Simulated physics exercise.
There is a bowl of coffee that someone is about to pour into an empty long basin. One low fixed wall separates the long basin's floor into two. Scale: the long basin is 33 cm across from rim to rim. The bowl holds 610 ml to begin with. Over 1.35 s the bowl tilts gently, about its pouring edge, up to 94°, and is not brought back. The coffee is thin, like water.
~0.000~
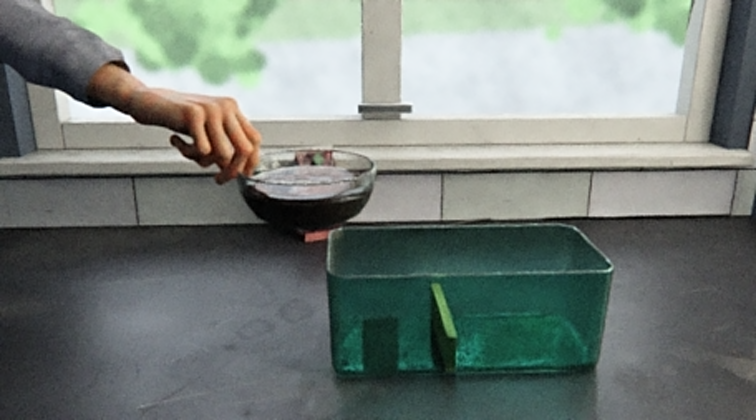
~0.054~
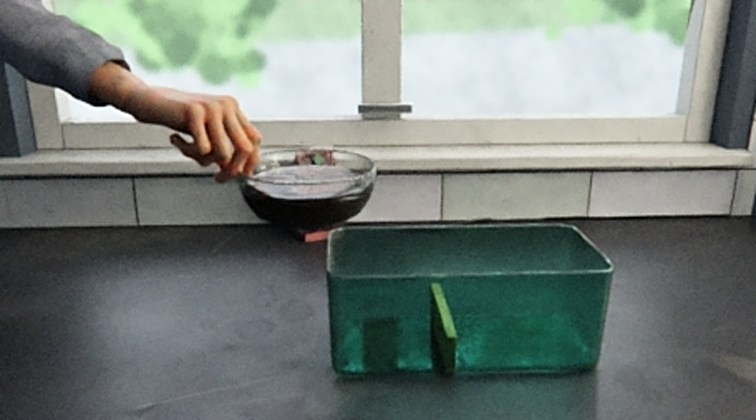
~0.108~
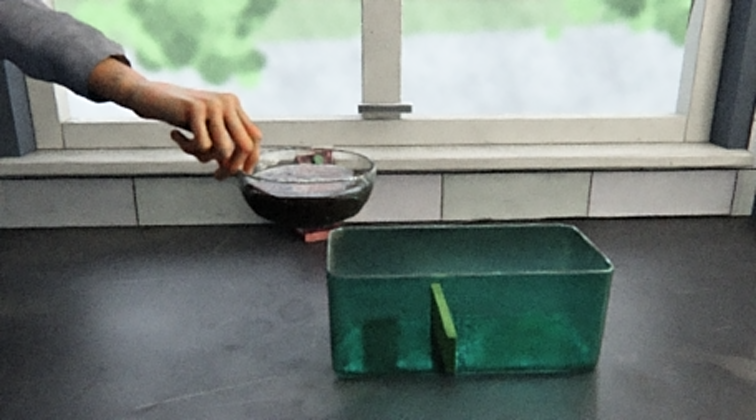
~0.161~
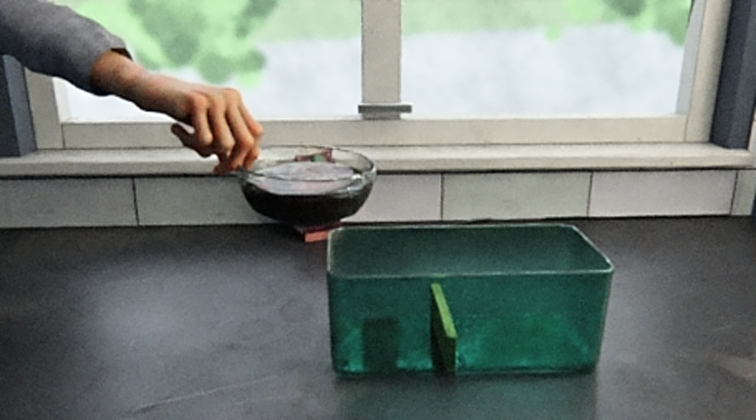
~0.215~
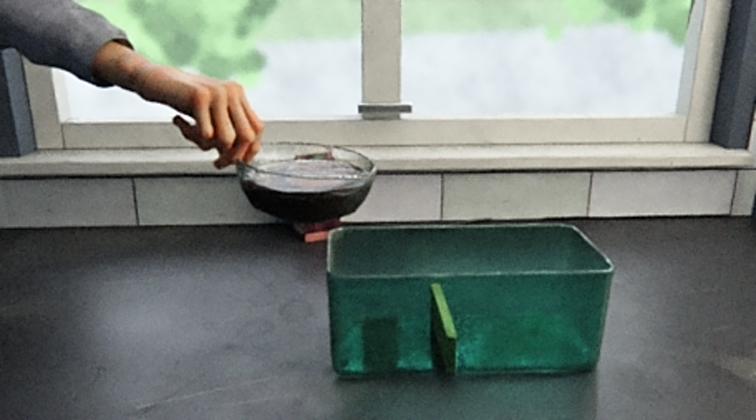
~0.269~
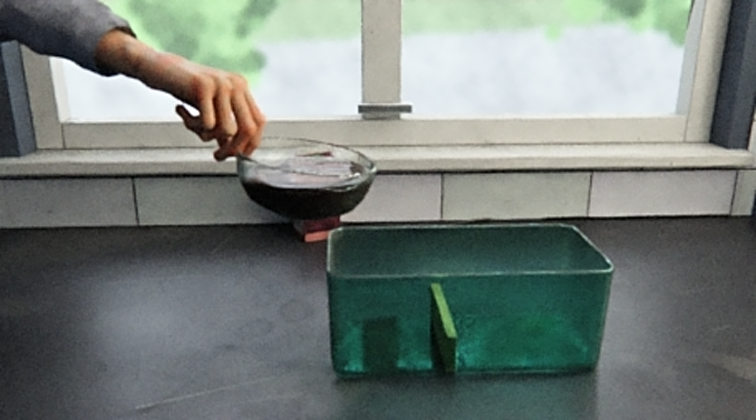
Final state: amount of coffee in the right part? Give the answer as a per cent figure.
Approximately 73 %.
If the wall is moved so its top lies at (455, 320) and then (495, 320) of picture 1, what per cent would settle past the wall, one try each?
Around 55 and 10 percent, in that order.
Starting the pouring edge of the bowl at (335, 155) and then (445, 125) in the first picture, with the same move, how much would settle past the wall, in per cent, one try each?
I'd expect close to 10 per cent and then close to 95 per cent.
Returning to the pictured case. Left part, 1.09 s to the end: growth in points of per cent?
Change: Approx. 9 %.
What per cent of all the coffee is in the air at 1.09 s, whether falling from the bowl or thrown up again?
About 14 per cent.
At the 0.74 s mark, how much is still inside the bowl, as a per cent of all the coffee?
About 60 per cent.
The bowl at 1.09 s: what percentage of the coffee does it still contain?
7 %.
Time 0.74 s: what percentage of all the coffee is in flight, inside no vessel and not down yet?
Estimate: About 30 % of all of it.
Then, 0.74 s in, the tilt is 54° and 60 per cent is still to pour, 9 is left of the wall and 0 right of it.
Then, 1.09 s in, the tilt is 86° and 7 per cent is still to pour, 18 is left of the wall and 60 right of it.
Then, 1.46 s in, the tilt is 94° and 0 per cent is still to pour, 27 is left of the wall and 72 right of it.
Then, 1.85 s in, the tilt is 94° and 0 per cent is still to pour, 27 is left of the wall and 73 right of it.
Finally, 27 per cent lies left of the wall, 73 right of it and 1 outside.
